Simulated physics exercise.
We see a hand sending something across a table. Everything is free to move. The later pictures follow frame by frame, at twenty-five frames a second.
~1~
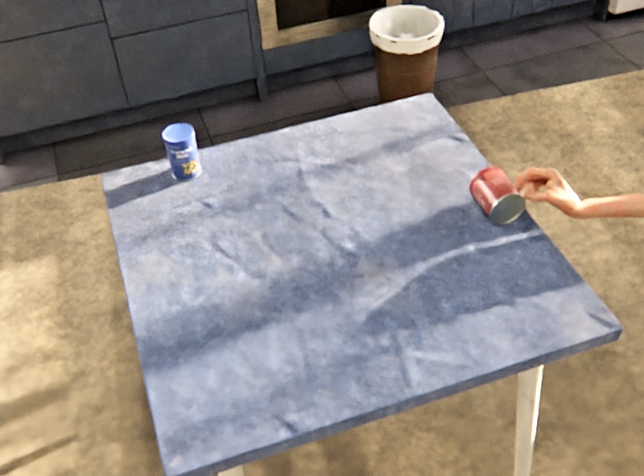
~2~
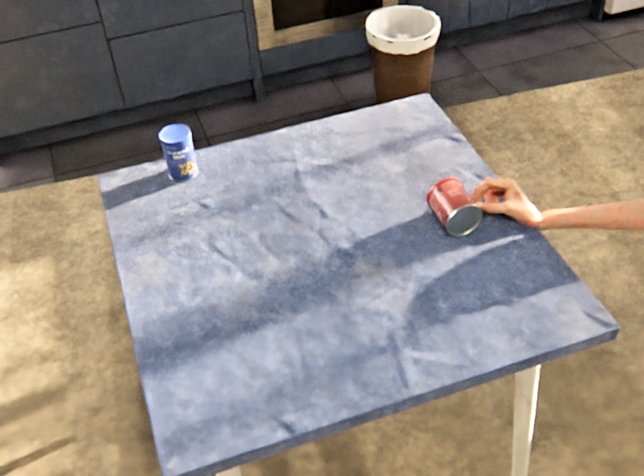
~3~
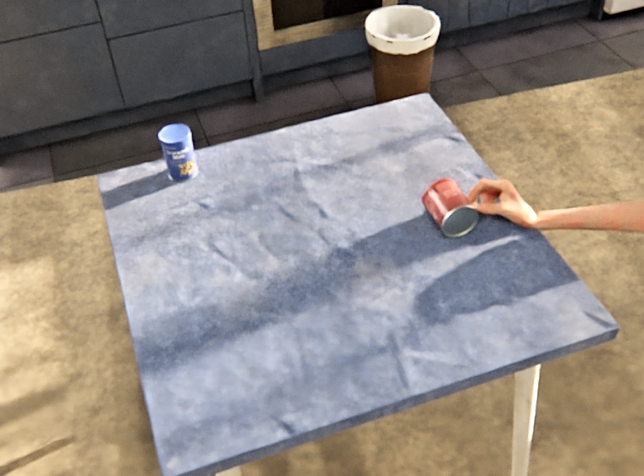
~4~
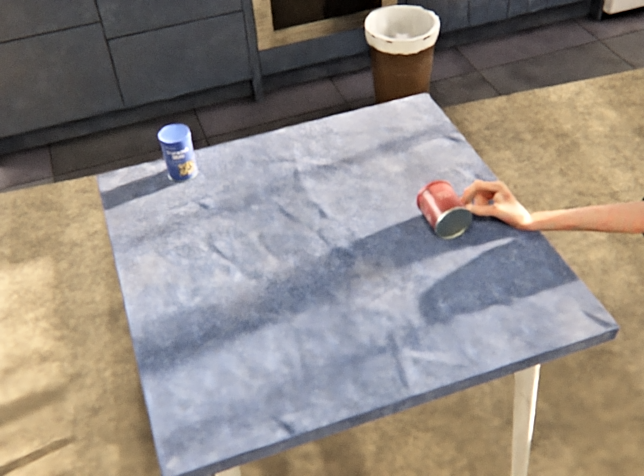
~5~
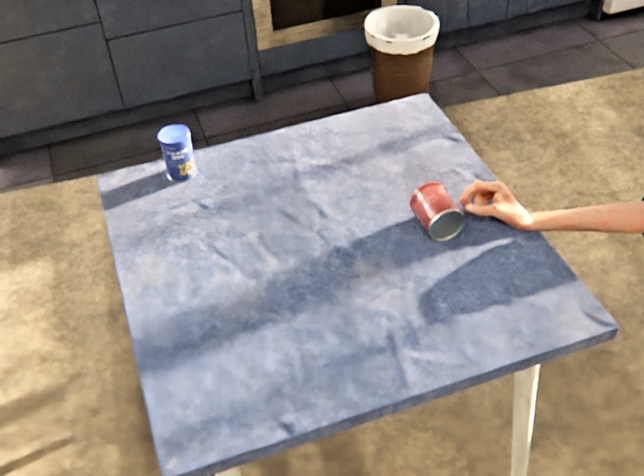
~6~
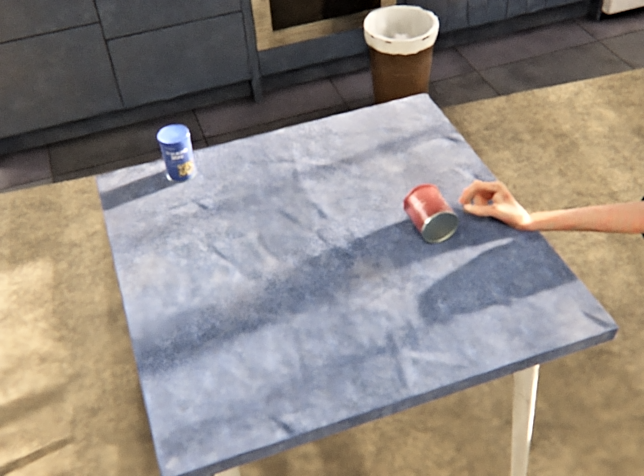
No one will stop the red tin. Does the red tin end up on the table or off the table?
The red tin remains on top.
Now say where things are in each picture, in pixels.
Under the hand; red tin (497, 196), in the first picture.
Under the hand; red tin (455, 207), in the second picture.
Under the hand; red tin (450, 208), in the third picture.
Red tin (444, 210), in the fourth picture.
Red tin (437, 212), in the fifth picture.
Red tin (431, 214) moved a little, in the sixth picture.
Then, 0.10 s later than the last frame, red tin moved about its own width near (418, 217).
Then, 0.30 s later than the last frame, red tin moved about its own width near (402, 222).
When it is over, moved from the start, red tin. End places, in pixels of the last picture, red tin near (397, 223).
